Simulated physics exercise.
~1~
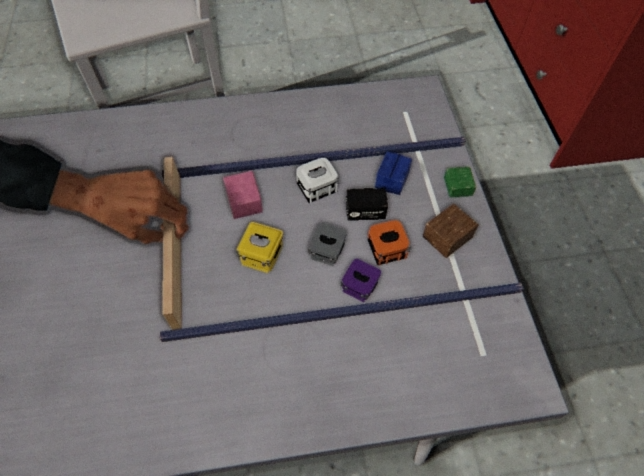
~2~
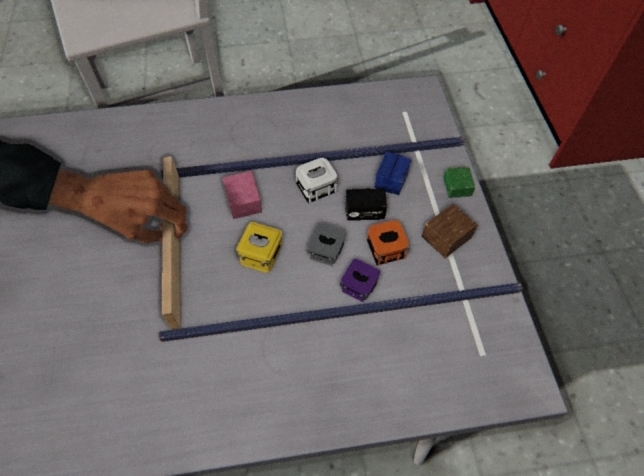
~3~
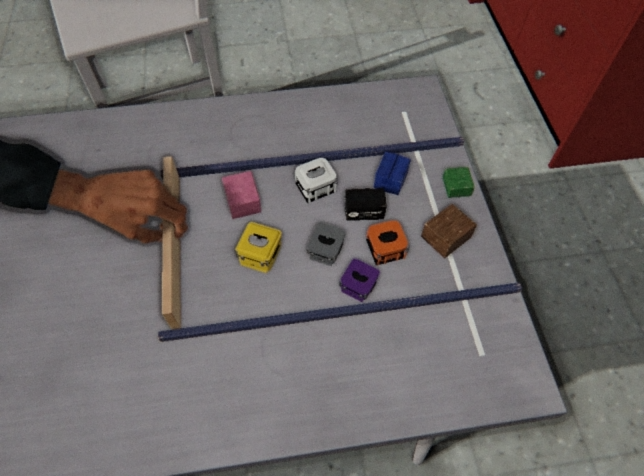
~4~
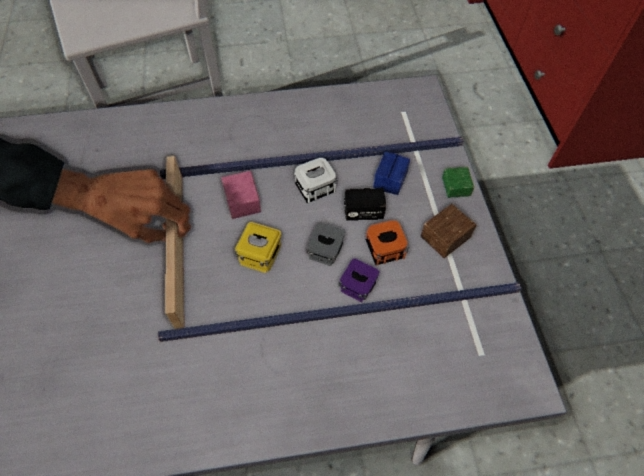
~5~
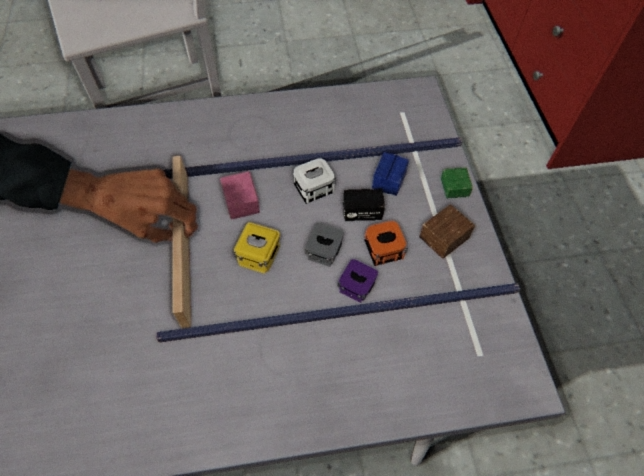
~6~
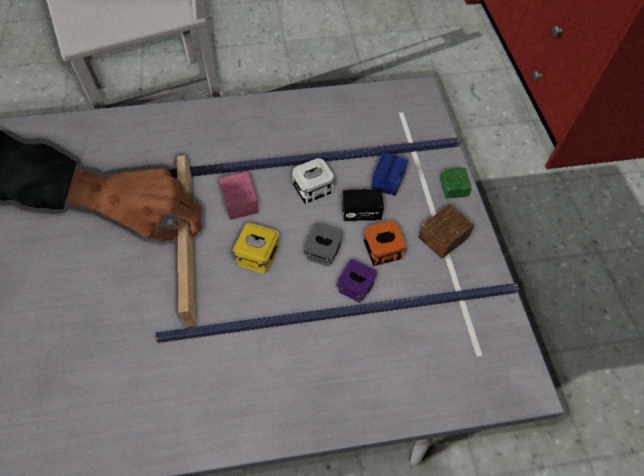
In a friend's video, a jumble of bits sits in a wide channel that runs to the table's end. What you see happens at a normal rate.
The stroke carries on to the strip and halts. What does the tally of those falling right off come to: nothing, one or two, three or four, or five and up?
It comes to three or four.
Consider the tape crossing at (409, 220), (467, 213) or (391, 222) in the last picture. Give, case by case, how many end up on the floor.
Tallies in the order given: 2, 7, 1.
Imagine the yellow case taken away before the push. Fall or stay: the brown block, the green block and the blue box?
Brown block: Over the edge; green block: Over the edge; blue box: Over the edge.
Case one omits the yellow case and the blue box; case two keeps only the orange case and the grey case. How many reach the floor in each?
First 2, second 2.
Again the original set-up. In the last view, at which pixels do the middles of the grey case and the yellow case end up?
You'll find the grey case at roughly (489, 226) and the yellow case at roughly (456, 217).
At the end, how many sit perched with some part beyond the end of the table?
That comes to 3 of them.
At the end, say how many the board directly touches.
3 touch it.
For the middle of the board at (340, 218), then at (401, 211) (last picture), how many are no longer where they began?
At the first spot 9, then 10.
Soon after, none off yet; green block at rest near (456, 183); brown block at rest near (446, 231); blue box at rest near (389, 174).
Then, none off yet; green block at rest near (456, 183); brown block moved a little near (460, 231); blue box moved a little near (405, 171).
Further on, none off yet; green block tipped a little near (486, 185); brown block tipped well over near (515, 244); blue box moved well along near (461, 161).
At rest, the number that fall off is three or four; fallen, orange case, blue box, brown block and green block.
